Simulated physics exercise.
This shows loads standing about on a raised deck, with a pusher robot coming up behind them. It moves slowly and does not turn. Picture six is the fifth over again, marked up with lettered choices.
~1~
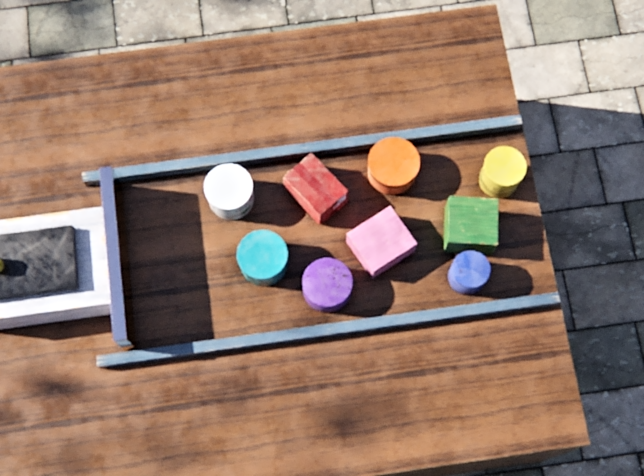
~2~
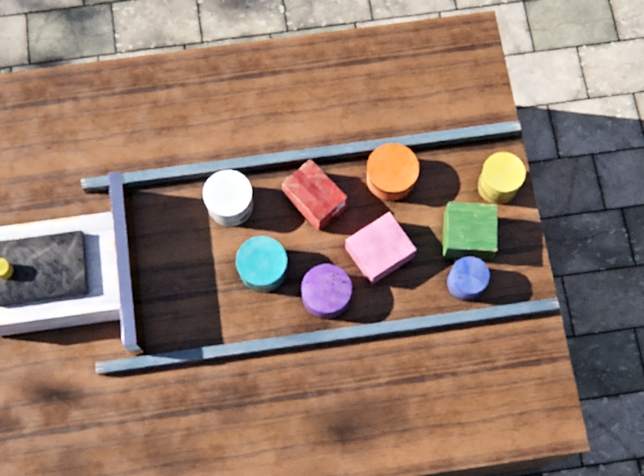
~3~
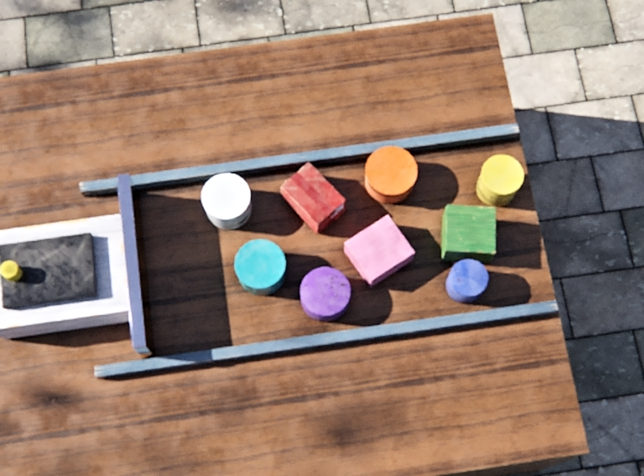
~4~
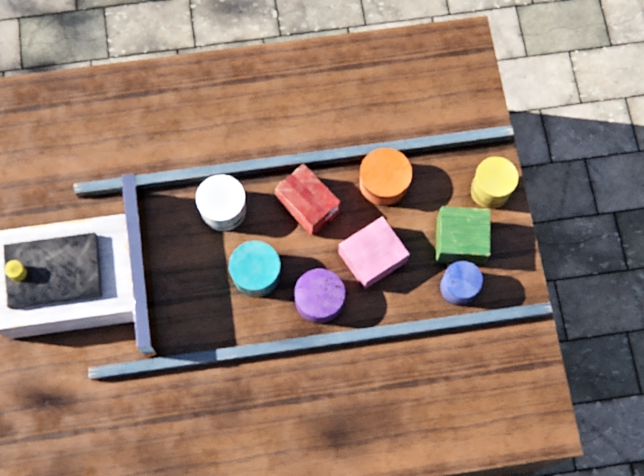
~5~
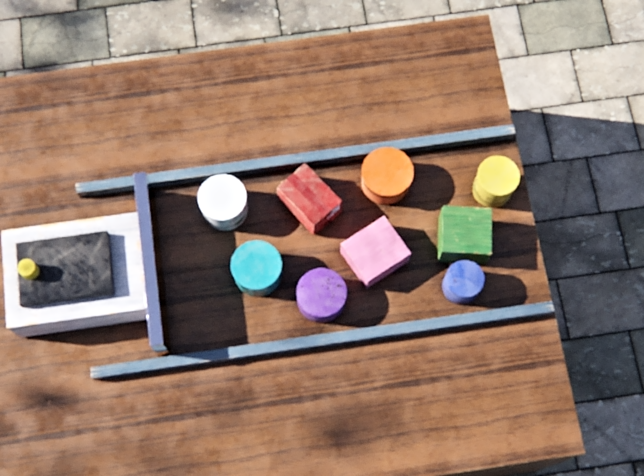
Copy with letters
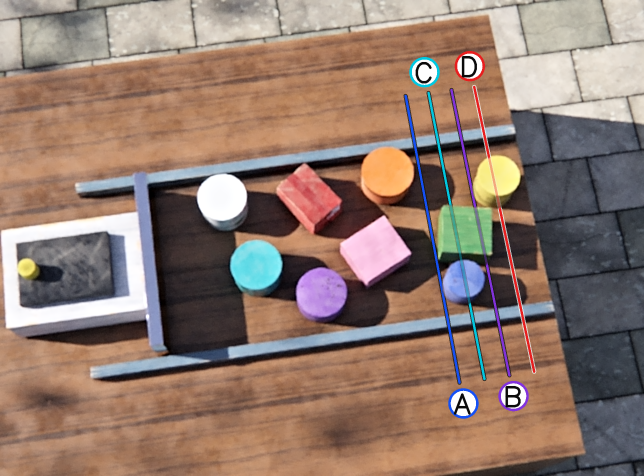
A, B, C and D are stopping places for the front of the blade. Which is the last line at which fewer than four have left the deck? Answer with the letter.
Up to line C.
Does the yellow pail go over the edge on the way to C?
Yes.
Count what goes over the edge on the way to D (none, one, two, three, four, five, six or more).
By then, six or more.
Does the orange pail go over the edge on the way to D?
Yes.
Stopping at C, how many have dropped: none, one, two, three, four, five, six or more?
In all, three.
On the copy, A at (431, 233); B at (479, 226); C at (455, 230); D at (503, 223).
On C. First, robot (185, 251); white pail (283, 190); purple canister (329, 297).
Then, robot (296, 236); yellow pail (512, 187); green crate (498, 236).
Finally, robot (382, 224); yellow pail over the edge; green crate over the edge; three fallen.
By contrast, A is within the limit but short; B drops five; D drops six.
